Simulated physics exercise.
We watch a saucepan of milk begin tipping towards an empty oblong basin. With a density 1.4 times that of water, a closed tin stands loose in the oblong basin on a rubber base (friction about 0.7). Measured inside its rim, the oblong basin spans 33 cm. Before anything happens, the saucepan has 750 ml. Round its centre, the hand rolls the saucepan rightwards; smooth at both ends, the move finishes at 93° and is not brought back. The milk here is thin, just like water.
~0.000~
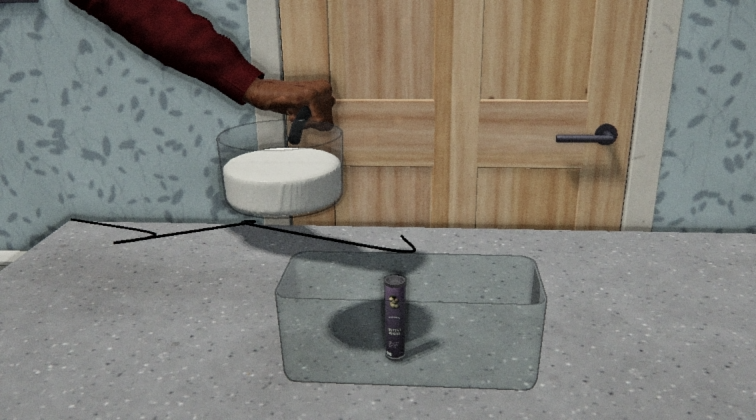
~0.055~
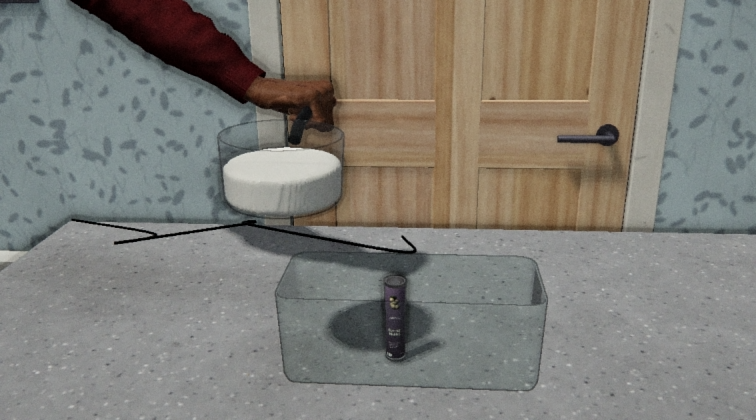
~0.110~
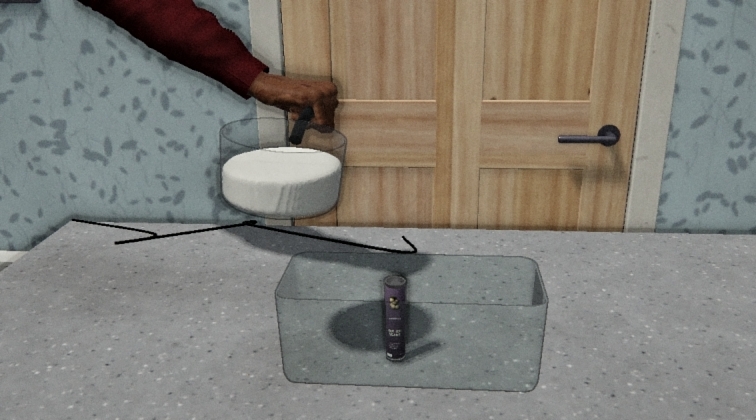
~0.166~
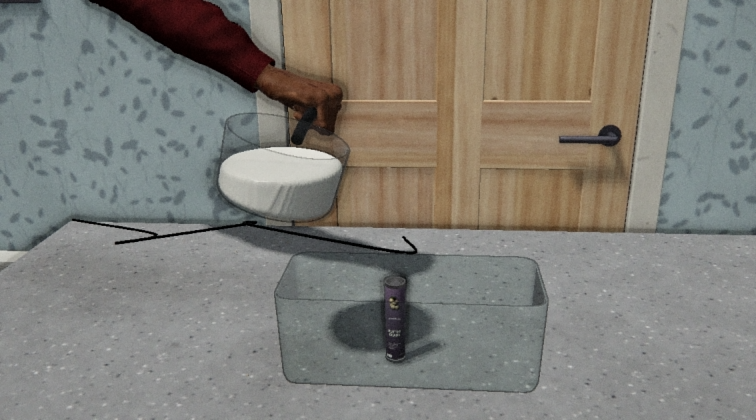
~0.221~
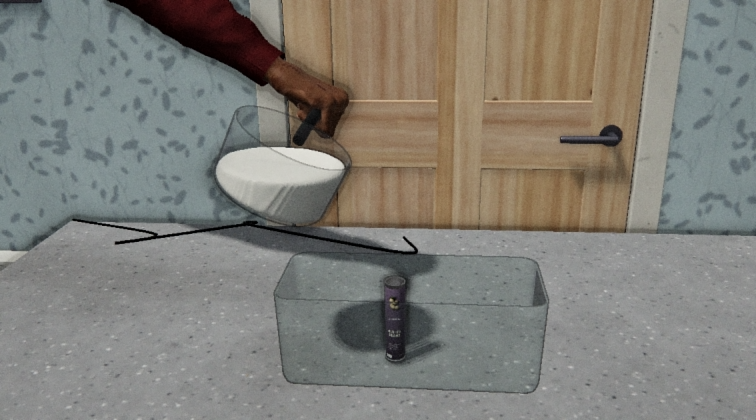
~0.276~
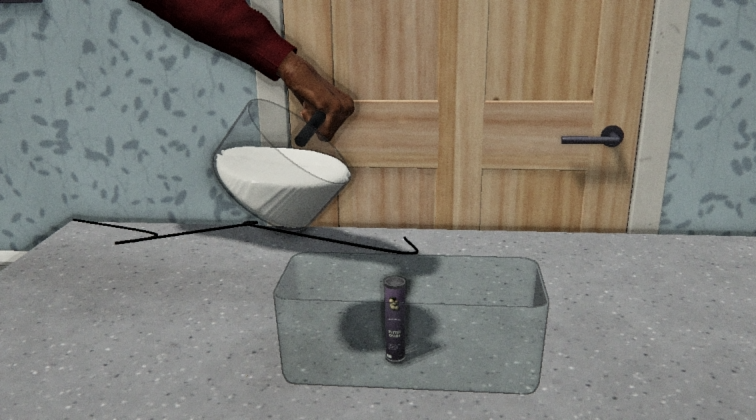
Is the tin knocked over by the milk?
Here's my call: It tips.
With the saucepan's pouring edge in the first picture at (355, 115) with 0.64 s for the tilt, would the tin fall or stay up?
It does not tip.
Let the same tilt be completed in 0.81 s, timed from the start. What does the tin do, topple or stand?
So the tin will tip over.
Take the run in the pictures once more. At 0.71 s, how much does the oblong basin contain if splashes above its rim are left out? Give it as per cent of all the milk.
Some 72 percent.
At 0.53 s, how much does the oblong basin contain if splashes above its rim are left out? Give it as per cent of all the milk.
18 %, give or take.
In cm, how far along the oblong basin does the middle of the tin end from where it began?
7.5 cm.
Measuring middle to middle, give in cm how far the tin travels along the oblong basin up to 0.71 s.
Around 0 centimetres.
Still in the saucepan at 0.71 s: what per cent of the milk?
Near 18 percent, more or less.
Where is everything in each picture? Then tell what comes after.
In the first picture, tilt 0°; pouring edge (342, 136); surface from (227, 162) to (340, 163); the oblong basin's rim runs from (285, 274) to (540, 280); the tin's top is at (395, 284).
In the second picture, tilt 2°; pouring edge (343, 138); surface from (227, 162) to (341, 164).
In the third picture, tilt 7°; pouring edge (345, 144); surface from (227, 161) to (342, 164).
In the fourth picture, tilt 16°; pouring edge (348, 154); surface from (225, 159) to (342, 166).
In the fifth picture, tilt 27°; pouring edge (350, 166); surface from (222, 158) to (345, 167).
In the sixth picture, tilt 40°; pouring edge (348, 181); surface from (220, 152) to (344, 169); 1 per cent is over the edge.
By 0.53 s the tilt is 89° and 41 per cent is still to pour; the tin stands where it began.
By 0.71 s the tilt is 93° and 17 per cent is still to pour; the tin leans 4°.
By 0.90 s the tilt is 93° and 6 per cent is still to pour; the tin leans 37°.
By 1.11 s the tilt is 93° and 2 per cent is still to pour; the tin lies on its side.
At rest the tin lies on its side.
